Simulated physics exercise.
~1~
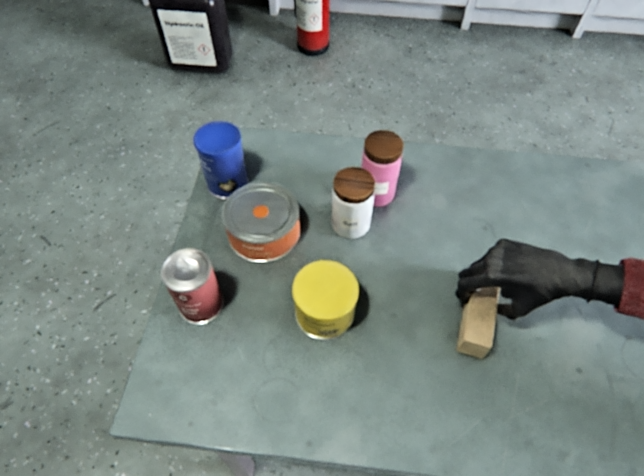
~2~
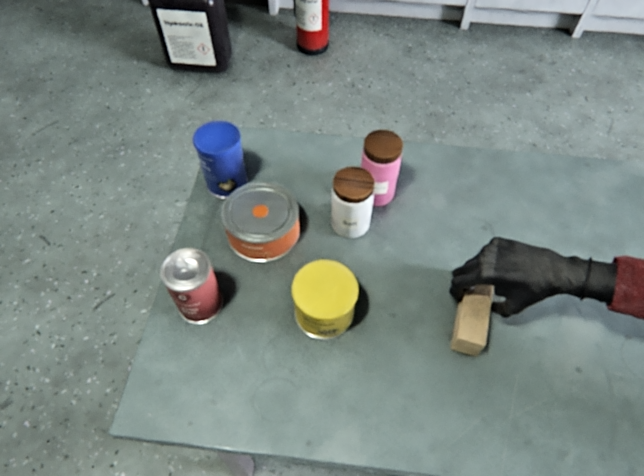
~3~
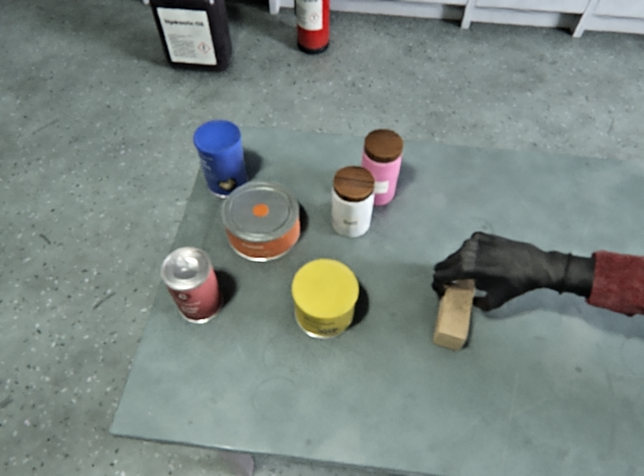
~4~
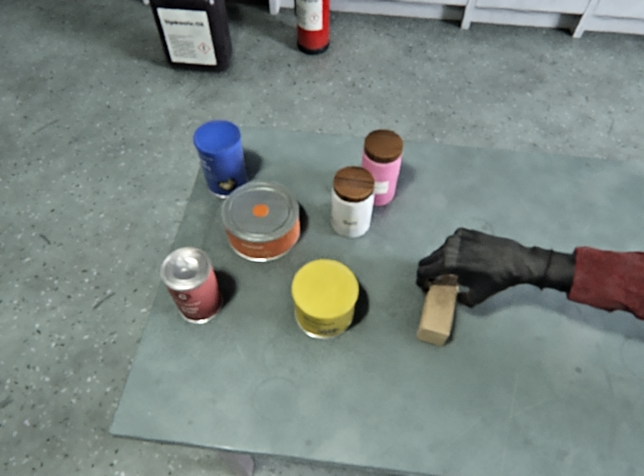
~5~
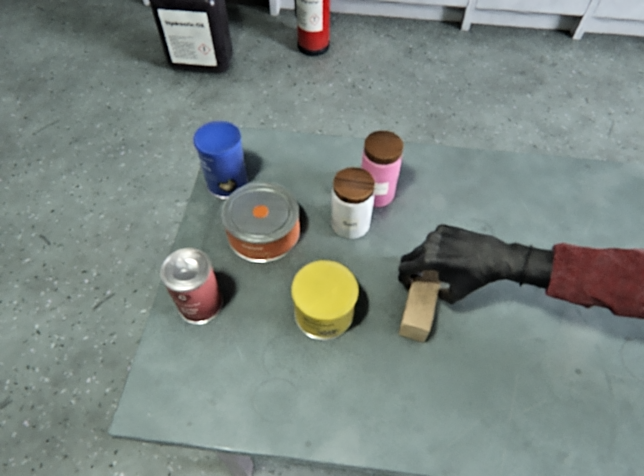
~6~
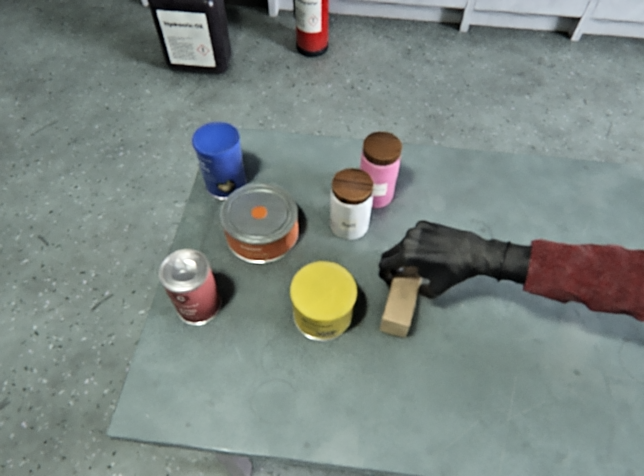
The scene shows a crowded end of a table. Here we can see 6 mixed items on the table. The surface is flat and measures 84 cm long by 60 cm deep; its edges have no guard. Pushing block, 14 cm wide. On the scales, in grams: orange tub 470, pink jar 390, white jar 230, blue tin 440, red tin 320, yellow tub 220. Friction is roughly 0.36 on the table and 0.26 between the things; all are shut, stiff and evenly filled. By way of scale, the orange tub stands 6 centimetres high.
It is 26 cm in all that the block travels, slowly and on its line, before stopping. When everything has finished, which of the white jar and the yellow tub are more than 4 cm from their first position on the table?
My prediction: The white jar remains within the limit, the yellow tub goes beyond the limit.
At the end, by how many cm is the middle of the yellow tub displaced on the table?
Displacement: Approx. 10 cm.
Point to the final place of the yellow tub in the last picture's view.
At pixel (258, 283) or so, give or take.
Then, 0.30 s on from there, pusher on by 16 cm.
Then, 0.50 s on from there, pusher on by 20 cm; yellow tub moved 4 cm near (297, 294).
Then, 0.70 s on from there, pusher on by 23 cm; yellow tub moved 8 cm near (275, 288).
Then, 0.80 s on from there, pusher on by 25 cm; yellow tub moved 9 cm near (265, 285).
In the end, not toppled but over 4 cm from the start, yellow tub; the other 5 under 4 cm from the start. At the end, from the last picture's camera, white jar near (351, 205), yellow tub near (258, 283).
